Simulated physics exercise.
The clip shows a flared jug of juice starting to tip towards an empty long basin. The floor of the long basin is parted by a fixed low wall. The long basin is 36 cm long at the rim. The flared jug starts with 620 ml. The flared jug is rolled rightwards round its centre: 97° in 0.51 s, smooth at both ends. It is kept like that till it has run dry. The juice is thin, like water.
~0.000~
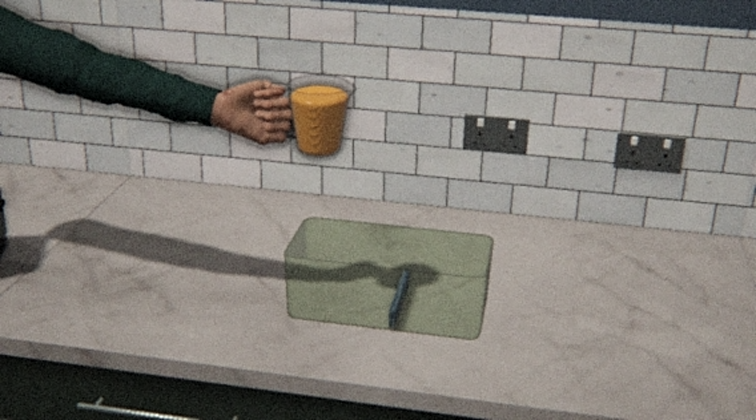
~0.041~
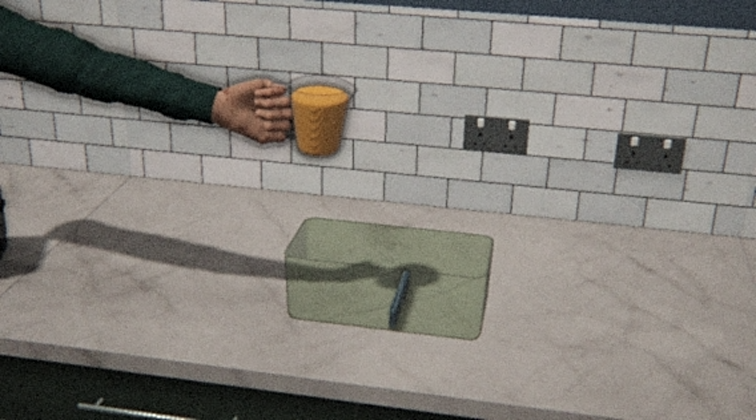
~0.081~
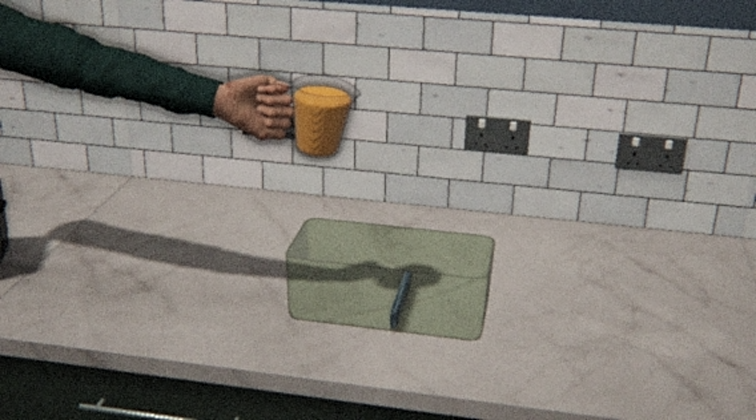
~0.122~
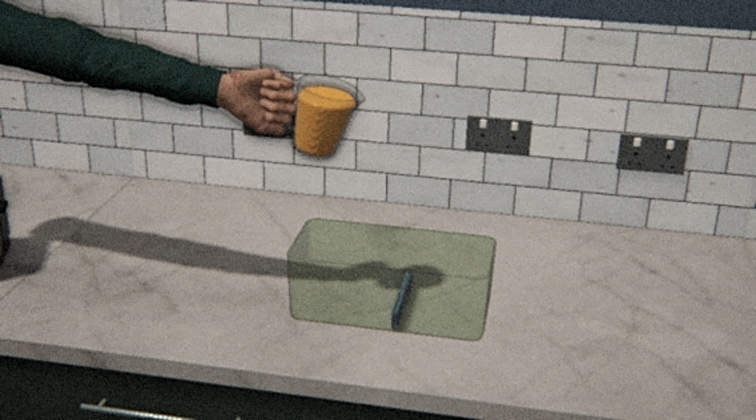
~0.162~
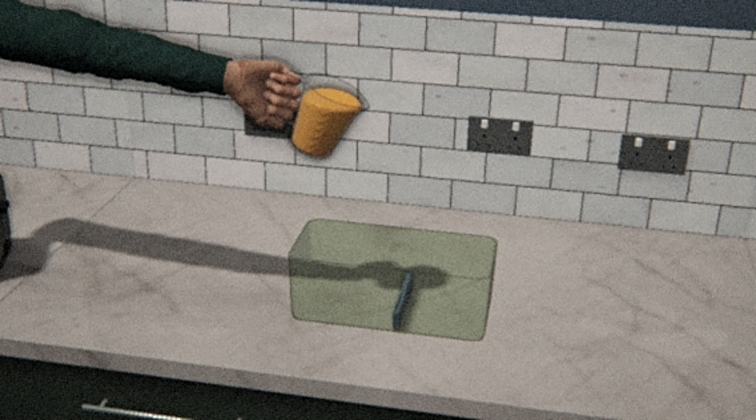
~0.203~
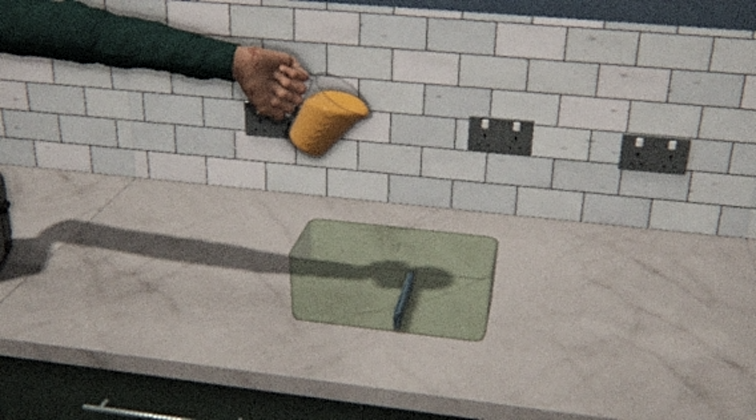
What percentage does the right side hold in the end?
Roughly 83 per cent is past the wall.
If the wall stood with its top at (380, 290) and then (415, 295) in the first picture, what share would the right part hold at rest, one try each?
First 85, then 35 per cent.
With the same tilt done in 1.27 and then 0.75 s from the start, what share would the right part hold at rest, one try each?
In turn about 85 and 90 per cent.
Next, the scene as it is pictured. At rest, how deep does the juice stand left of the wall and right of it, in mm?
Left about 2 mm, right about 20 mm.
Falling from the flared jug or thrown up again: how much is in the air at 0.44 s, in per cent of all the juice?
Some 44 per cent.
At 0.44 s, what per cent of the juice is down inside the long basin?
About 3 per cent.
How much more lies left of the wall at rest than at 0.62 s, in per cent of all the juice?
Near 6 in a hundred.
By 0.44 s the tilt is 93° and 54 per cent is still to pour, 0 is left of the wall and 3 right of it.
By 0.62 s the tilt is 97° and 17 per cent is still to pour, 8 is left of the wall and 45 right of it.
By 0.81 s the tilt is 97° and 3 per cent is still to pour, 6 is left of the wall and 78 right of it.
By 1.01 s the tilt is 97° and 0 per cent is still to pour, 12 is left of the wall and 83 right of it.
At rest 14 per cent lies left of the wall, 83 right of it and 3 outside.
